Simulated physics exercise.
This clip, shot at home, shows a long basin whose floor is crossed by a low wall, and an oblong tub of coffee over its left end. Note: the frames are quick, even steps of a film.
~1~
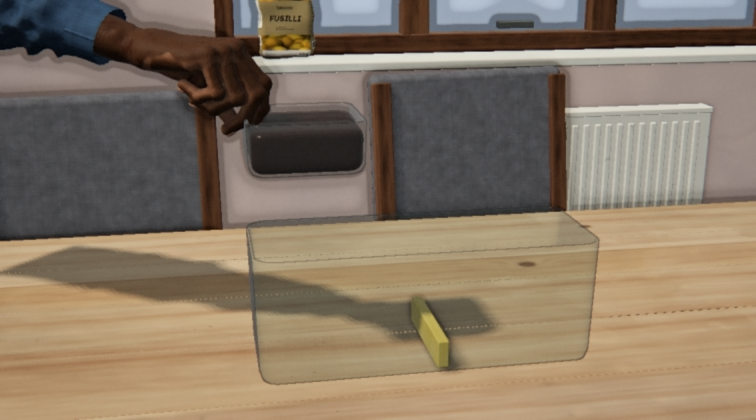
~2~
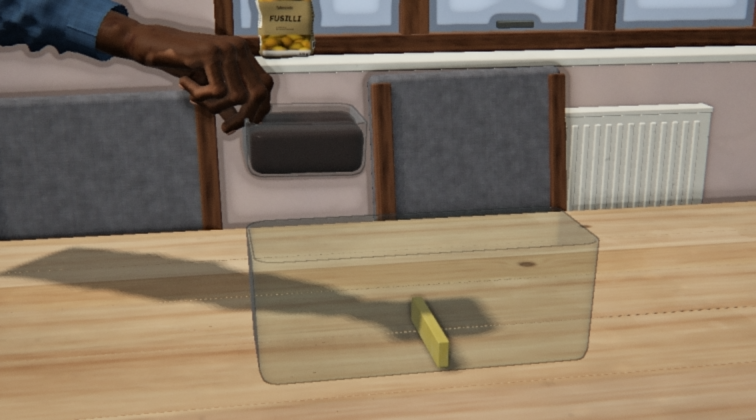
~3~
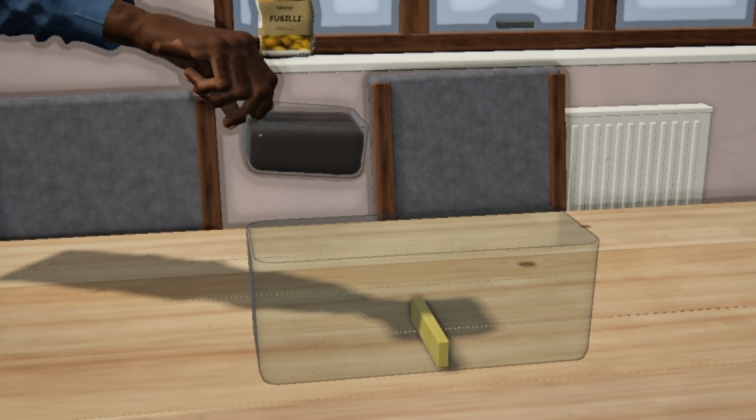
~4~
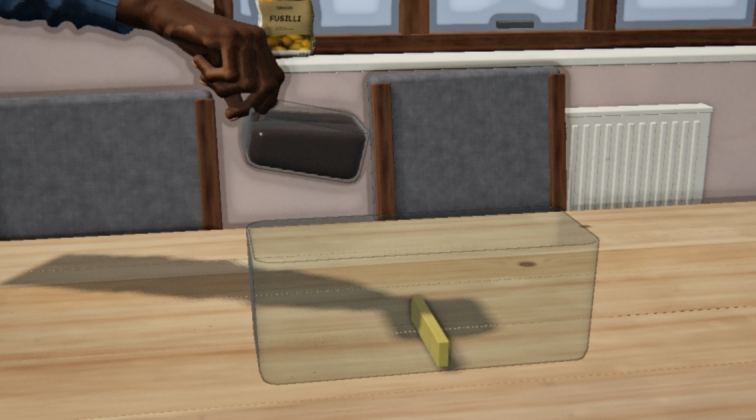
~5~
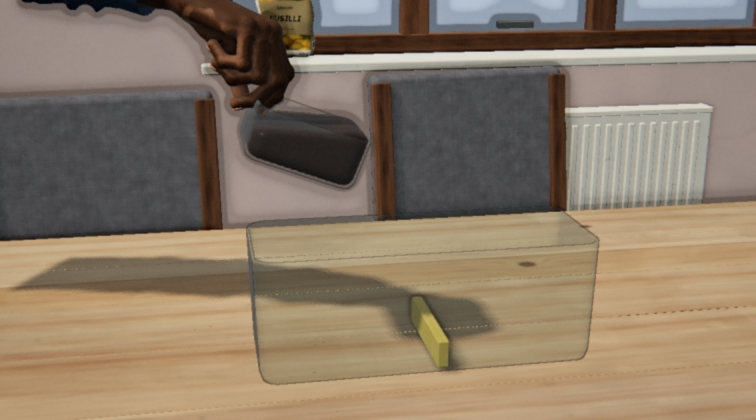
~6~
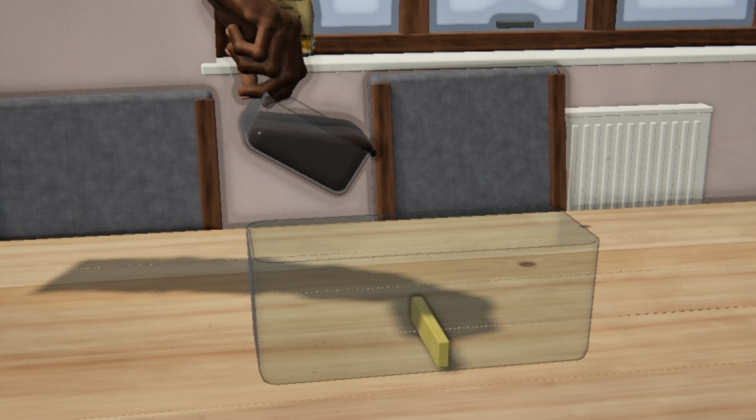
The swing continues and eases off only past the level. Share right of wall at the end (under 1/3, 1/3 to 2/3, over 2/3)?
Once it settles, the part right of the wall is below a third, I'd say.
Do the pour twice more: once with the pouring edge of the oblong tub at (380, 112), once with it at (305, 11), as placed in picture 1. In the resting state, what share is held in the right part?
It comes to 60 % the first time and 15 % the second.
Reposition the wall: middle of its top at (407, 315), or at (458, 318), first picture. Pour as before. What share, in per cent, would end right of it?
You'd get roughly 60 per cent the first time and roughly 15 per cent the second.
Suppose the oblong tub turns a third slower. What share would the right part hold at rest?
Roughly 35 percent.
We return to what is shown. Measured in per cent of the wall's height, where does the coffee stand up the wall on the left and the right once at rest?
Left part: 50 per cent; right part: 20.
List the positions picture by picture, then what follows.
In the first frame, it leans 0°; its right rim is at (358, 114); the coffee meets the walls at (246, 125) and (356, 121); the long basin's rim runs from (250, 244) to (579, 225); the wall's top is at (429, 320).
In the second frame, it leans 1°; its right rim is at (359, 115); the coffee meets the walls at (246, 124) and (356, 121).
In the third frame, it leans 6°; its right rim is at (360, 119); the coffee meets the walls at (248, 123) and (357, 123).
In the fourth frame, it leans 12°; its right rim is at (362, 126); the coffee meets the walls at (248, 122) and (359, 124).
In the fifth frame, it leans 21°; its right rim is at (362, 135); the coffee meets the walls at (248, 121) and (362, 126); 1 per cent is over the edge.
In the sixth frame, it leans 31°; its right rim is at (361, 145); the coffee meets the walls at (249, 121) and (362, 134); 6 per cent is over the edge.
A moment on, the tilt is 89° and 16 per cent is still to pour, 41 is left of the wall and 6 right of it.
Next, the tilt is 97° and 5 per cent is still to pour, 69 is left of the wall and 22 right of it.
Then the tilt is 97° and 1 per cent is still to pour, 72 is left of the wall and 22 right of it.
Later the tilt is 97° and 0 per cent is still to pour, 74 is left of the wall and 22 right of it.
At rest 74 per cent lies left of the wall, 23 right of it and 3 outside.
